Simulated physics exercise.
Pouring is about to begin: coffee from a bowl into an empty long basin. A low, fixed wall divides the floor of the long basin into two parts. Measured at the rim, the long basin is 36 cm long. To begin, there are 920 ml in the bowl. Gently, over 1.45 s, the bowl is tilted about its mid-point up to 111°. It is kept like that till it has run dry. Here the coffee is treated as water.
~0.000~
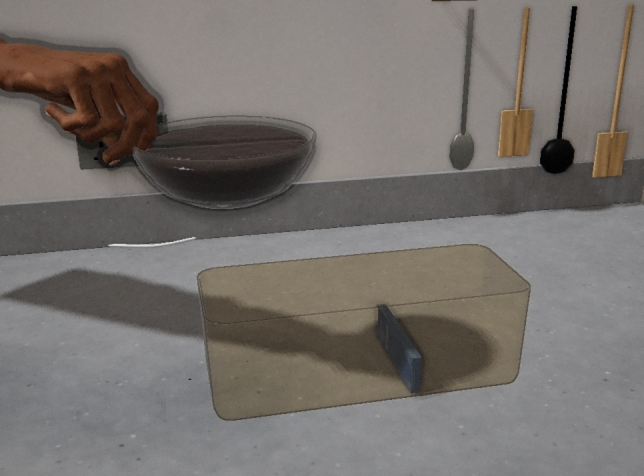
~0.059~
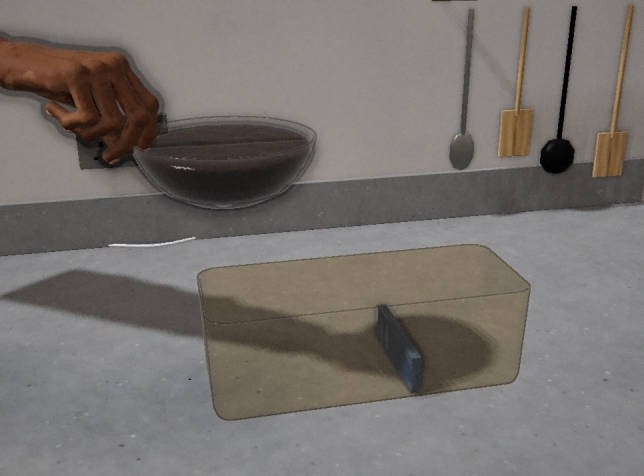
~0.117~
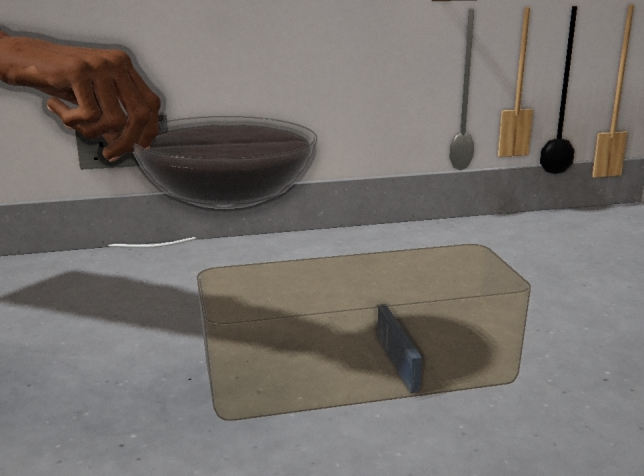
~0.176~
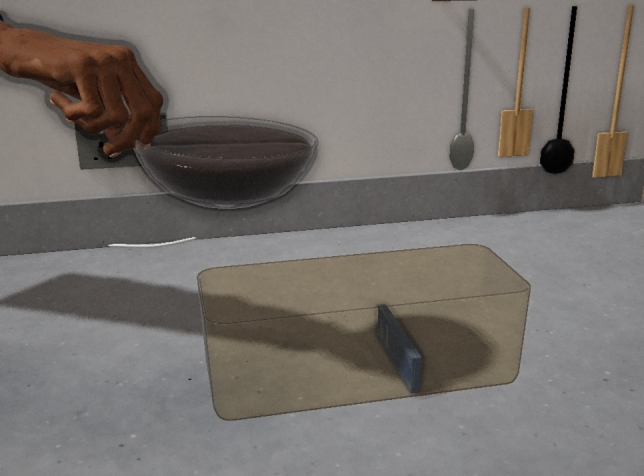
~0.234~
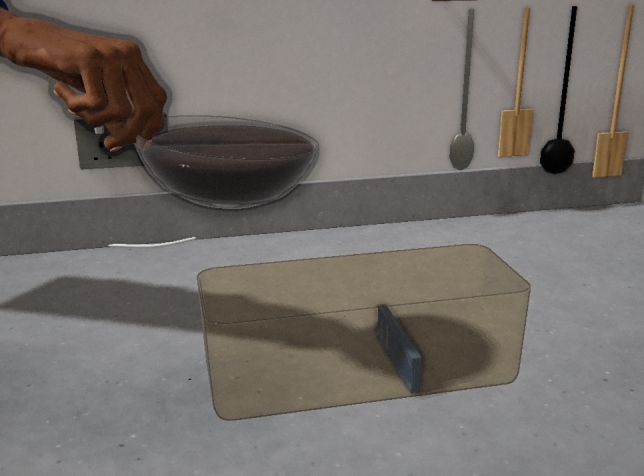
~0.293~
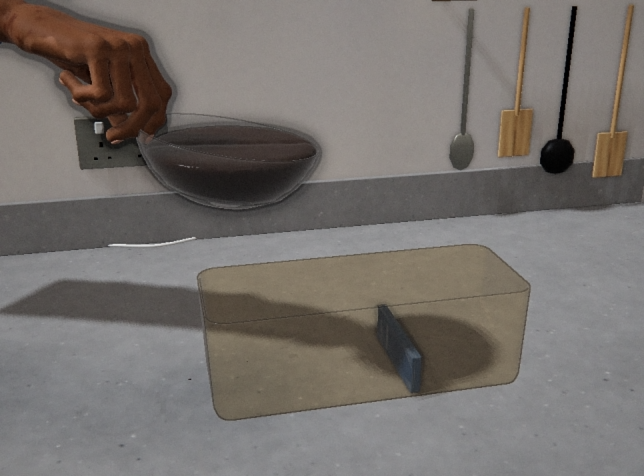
At a grey counter with utensils hanging on the wall, a hand held a clear bowl of dark liquid above an empty see-through basin, then rose slightly, slowly tilting the bowl to the right.
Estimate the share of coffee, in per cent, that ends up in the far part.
About 15 per cent.
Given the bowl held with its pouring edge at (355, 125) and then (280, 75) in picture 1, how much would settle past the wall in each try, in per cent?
Near 60 in a hundred on the first go and near 5 in a hundred on the second.
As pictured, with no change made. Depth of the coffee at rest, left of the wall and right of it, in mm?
Left about 26 mm, right about 8 mm.
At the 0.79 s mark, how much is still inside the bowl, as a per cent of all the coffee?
Roughly 24 per cent.
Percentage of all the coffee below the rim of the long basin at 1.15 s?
Near 96 in a hundred.
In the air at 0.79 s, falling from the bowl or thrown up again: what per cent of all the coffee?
I'd say close to 36 per cent.
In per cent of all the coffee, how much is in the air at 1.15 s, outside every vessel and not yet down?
Near 1 percent.
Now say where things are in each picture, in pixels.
The first frame shows tilt 0°; pouring edge (313, 132); surface from (136, 149) to (308, 139); the long basin's rim runs from (202, 297) to (507, 267); the wall's top is at (398, 331).
The second frame shows tilt 0°; pouring edge (314, 133); surface from (136, 149) to (308, 139).
The third frame shows tilt 2°; pouring edge (314, 135); surface from (137, 149) to (309, 141).
The fourth frame shows tilt 4°; pouring edge (315, 138); surface from (139, 147) to (310, 142).
The fifth frame shows tilt 7°; pouring edge (316, 143); surface from (142, 147) to (312, 143).
The sixth frame shows tilt 11°; pouring edge (317, 149); surface from (144, 147) to (314, 142).
After 0.79 s the tilt is 63° and 25 per cent is still to pour, 32 is left of the wall and 7 right of it.
After 1.15 s the tilt is 100° and 0 per cent is still to pour, 84 is left of the wall and 12 right of it.
After 1.54 s the tilt is 111° and 0 per cent is still to pour, 81 is left of the wall and 15 right of it.
After 1.95 s the tilt is 111° and 0 per cent is still to pour, 81 is left of the wall and 15 right of it.
In the end 81 per cent lies left of the wall, 15 right of it and 4 outside.
